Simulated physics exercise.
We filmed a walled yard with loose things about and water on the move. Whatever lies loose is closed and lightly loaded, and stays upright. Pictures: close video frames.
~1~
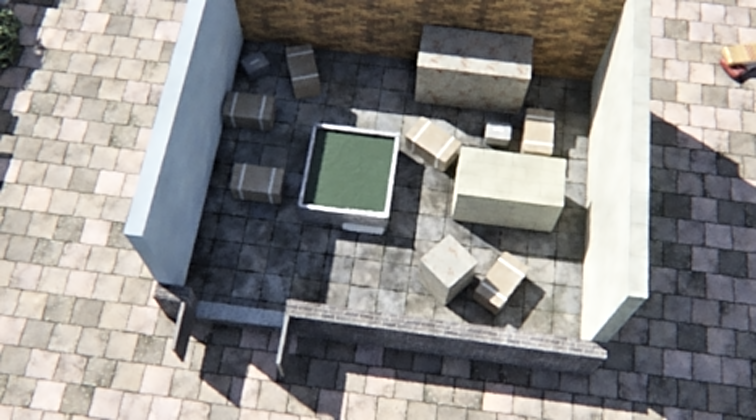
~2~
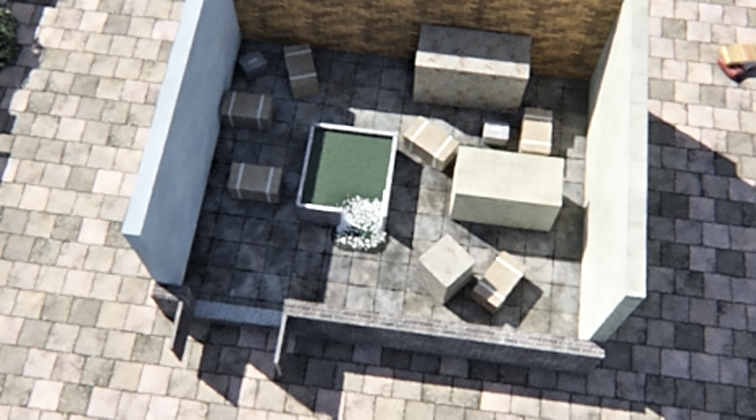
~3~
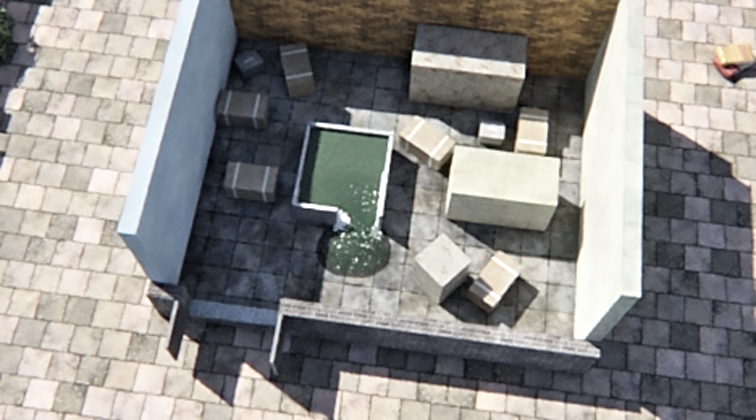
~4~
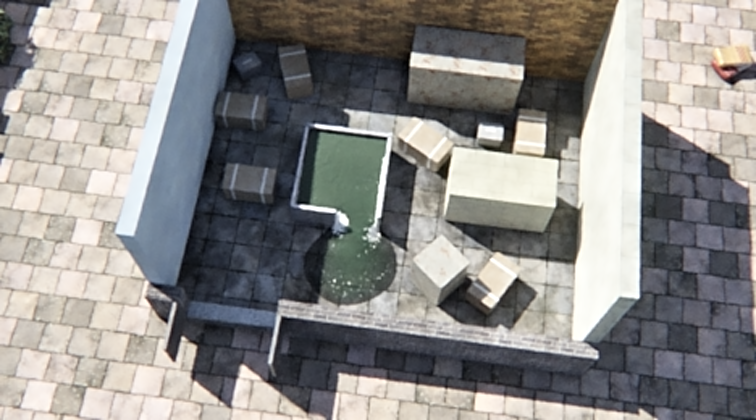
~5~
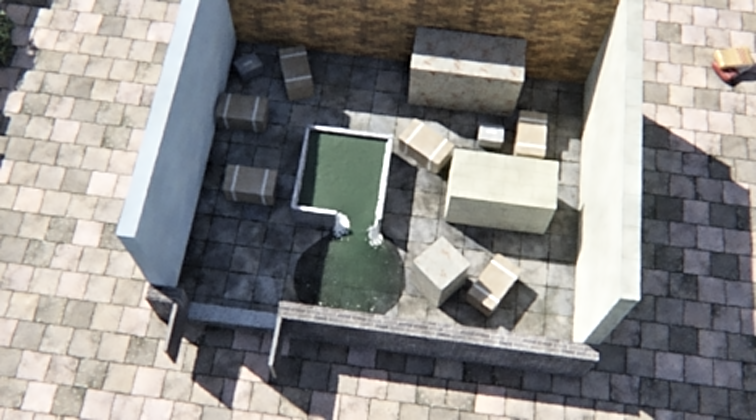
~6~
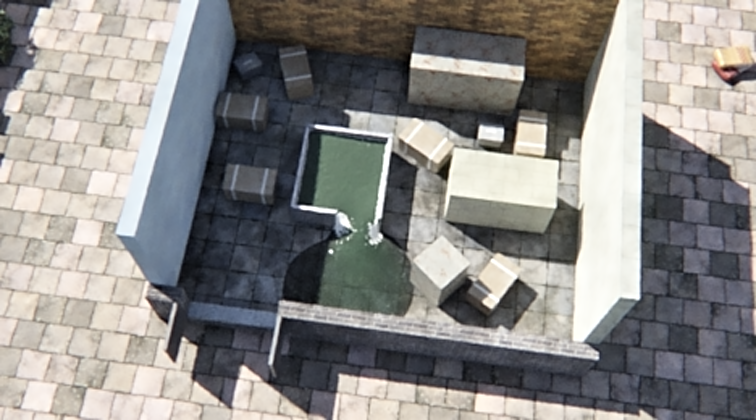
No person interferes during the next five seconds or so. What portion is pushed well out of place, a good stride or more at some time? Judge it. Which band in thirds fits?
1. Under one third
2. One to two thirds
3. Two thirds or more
Under one third.
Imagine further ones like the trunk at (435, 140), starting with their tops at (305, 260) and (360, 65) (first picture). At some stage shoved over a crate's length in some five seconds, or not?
Result, in sequence - displaced that far / short of that distance.
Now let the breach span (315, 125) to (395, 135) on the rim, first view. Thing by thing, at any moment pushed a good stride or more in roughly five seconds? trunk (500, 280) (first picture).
My verdict on that one: Stays short of it.
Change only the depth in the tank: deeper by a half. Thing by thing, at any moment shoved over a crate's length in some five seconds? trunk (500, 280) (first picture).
Call: At least that much.
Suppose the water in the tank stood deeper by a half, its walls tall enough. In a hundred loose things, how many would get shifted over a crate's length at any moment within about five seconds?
Roughly 20 %.
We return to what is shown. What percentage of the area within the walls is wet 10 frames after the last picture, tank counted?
My figure is about 30 percent.
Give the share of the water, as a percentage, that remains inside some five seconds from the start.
Close to 94 per cent.
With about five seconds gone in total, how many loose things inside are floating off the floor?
I make it 1 of them.
A moment on, 0 of 8 are well off their spots; 0 afloat.
Next, 0 of 8 are well off their spots; 0 afloat.
Later, 1 of 8 are well off their spots; 0 afloat.
In the end, 1 of 8 are well off their spots, and 1 have been at some point; 1 afloat.
